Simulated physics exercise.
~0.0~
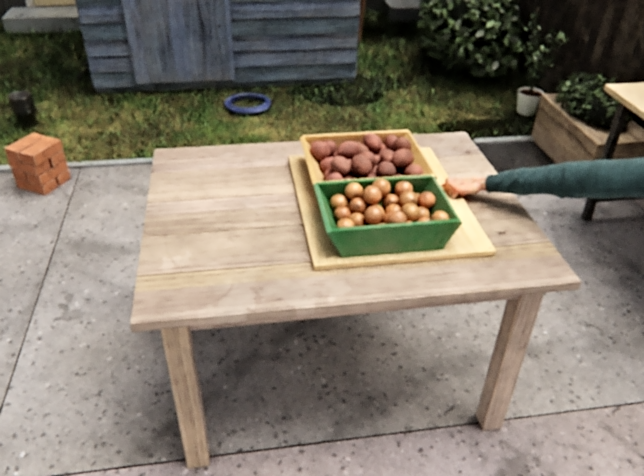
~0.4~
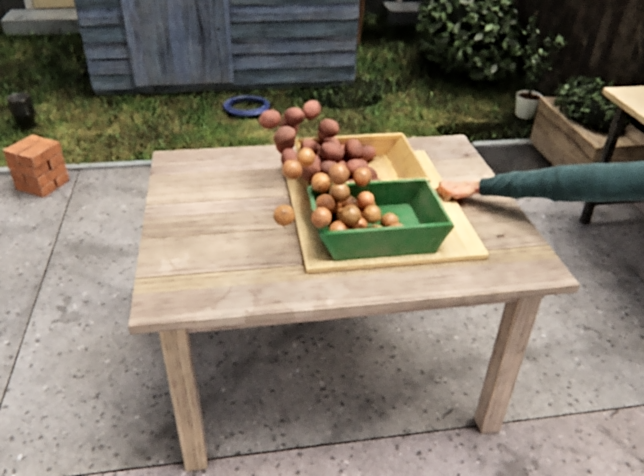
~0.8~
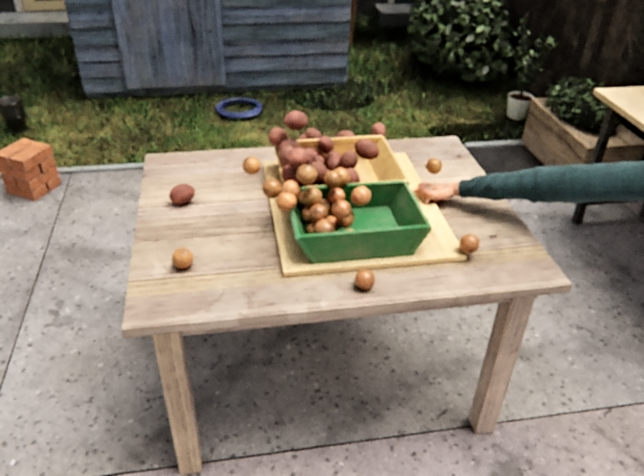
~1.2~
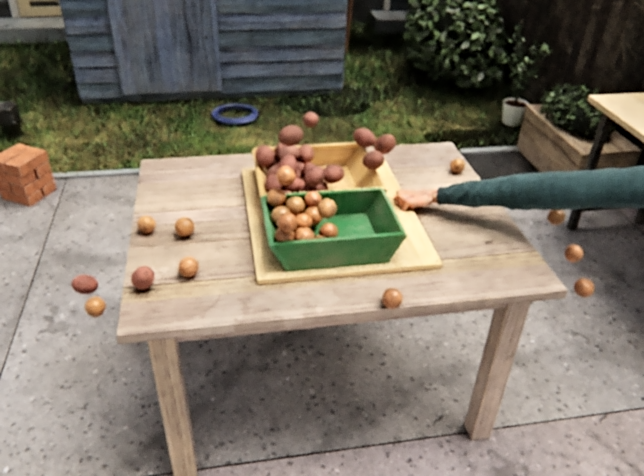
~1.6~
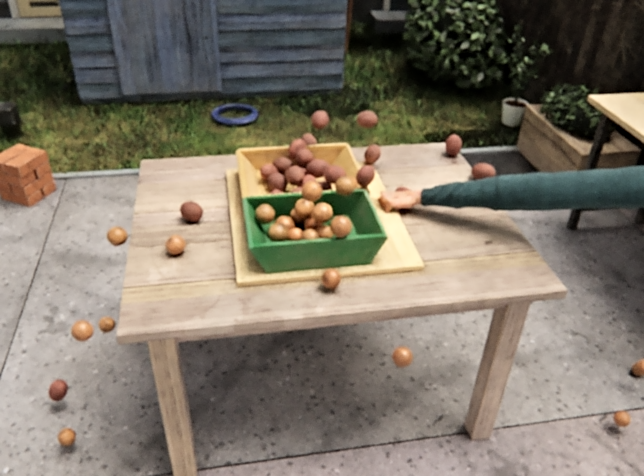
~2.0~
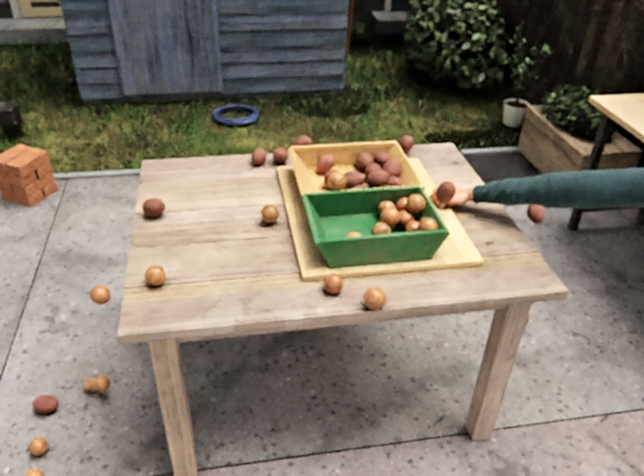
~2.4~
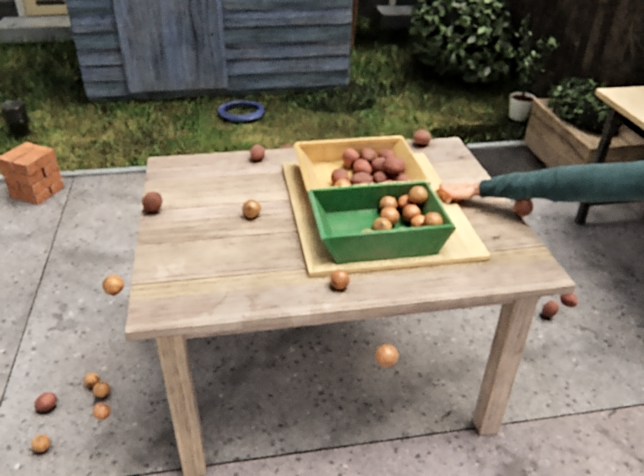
On a paved patio beside grass and a blue-grey shed, a slightly swaying camera looks down at a pale wooden table. A green crate of round orange-brown onions stands in front of a wooden crate of red potatoes, both on a board, with a green-sleeved arm reaching in from the right. The hand moves the board left, and the contents heap up and spill over the sides. Pieces roll across the tabletop and drop off its edges. The board then slides back right, and both crates end partly filled, with onions and potatoes scattered over table and paving.
